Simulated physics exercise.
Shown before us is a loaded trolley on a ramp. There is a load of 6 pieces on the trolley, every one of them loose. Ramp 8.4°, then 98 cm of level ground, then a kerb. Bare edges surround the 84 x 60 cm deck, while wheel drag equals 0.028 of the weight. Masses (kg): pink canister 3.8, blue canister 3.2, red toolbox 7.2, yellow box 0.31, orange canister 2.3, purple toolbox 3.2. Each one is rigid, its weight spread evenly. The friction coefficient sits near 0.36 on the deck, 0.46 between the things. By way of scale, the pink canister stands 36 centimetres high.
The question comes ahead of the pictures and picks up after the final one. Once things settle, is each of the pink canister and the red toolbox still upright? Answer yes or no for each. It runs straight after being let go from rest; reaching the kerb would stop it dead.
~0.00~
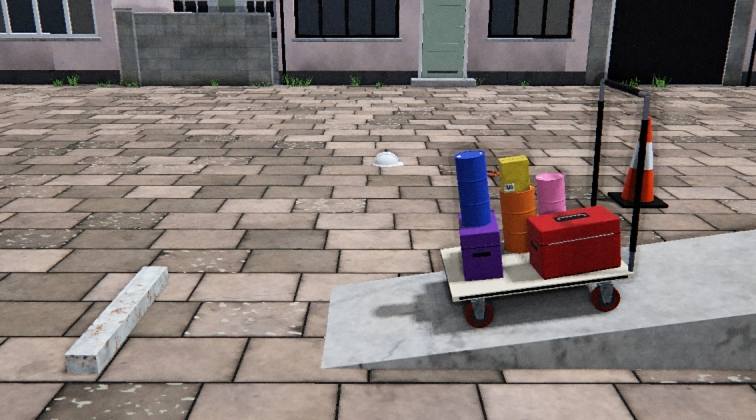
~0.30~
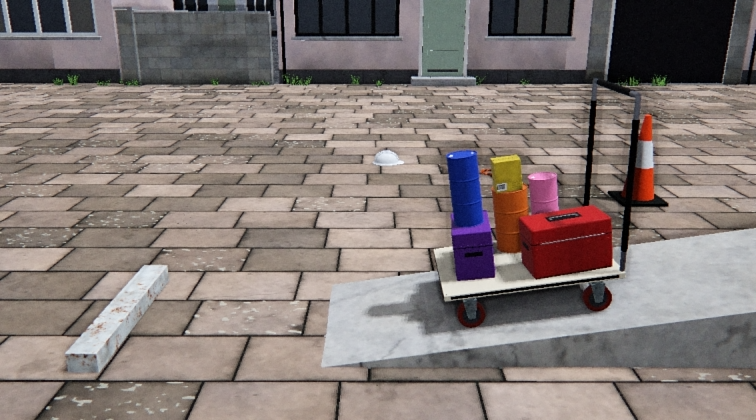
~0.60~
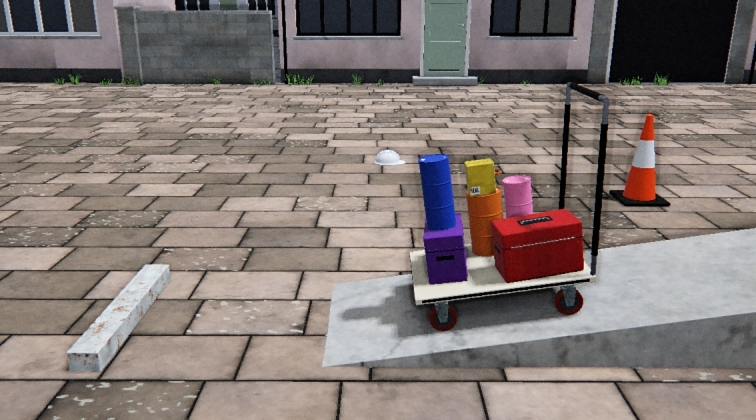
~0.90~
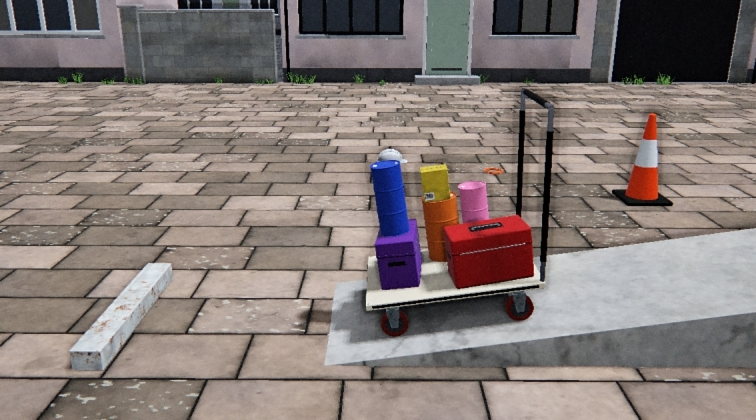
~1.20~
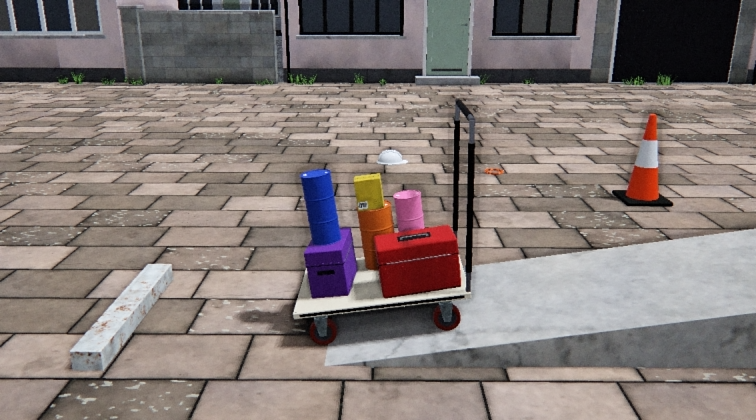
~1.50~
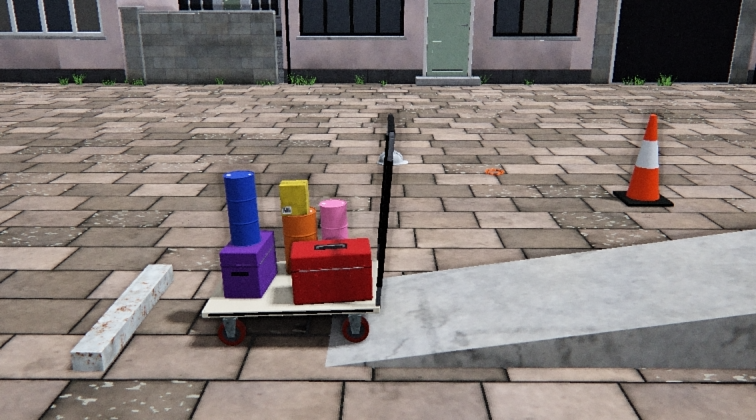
Pink canister: Yes, red toolbox: Yes.
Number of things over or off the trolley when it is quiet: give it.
That makes 2.
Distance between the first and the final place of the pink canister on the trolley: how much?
Net distance near 24 cm.
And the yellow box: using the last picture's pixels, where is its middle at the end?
It comes to rest somewhere around (155, 199).
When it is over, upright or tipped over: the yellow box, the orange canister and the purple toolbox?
Final state - yellow box: Remains on its base; orange canister: Remains on its base; purple toolbox: Goes over.
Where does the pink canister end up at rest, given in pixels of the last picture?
It winds up close to (203, 238).
By 1.90 s, trolley at the kerb; pink canister 9 cm from its spot near (232, 238); red toolbox 9 cm from its spot near (218, 273); blue canister 9 cm from its spot.
By 2.00 s, trolley at the kerb; blue canister now off the trolley; pink canister 18 cm from its spot near (215, 238); red toolbox 18 cm from its spot near (200, 273).
By 2.30 s, trolley at the kerb; purple toolbox now off the trolley; red toolbox 26 cm from its spot near (184, 273); pink canister 25 cm from its spot near (203, 238).
When it is over (2.7 s), off the trolley and tipped over, blue canister and purple toolbox; not toppled but over 10 cm from the start, pink canister, red toolbox, yellow box and orange canister. End places, in pixels of the last picture, pink canister near (203, 238), red toolbox near (184, 273).
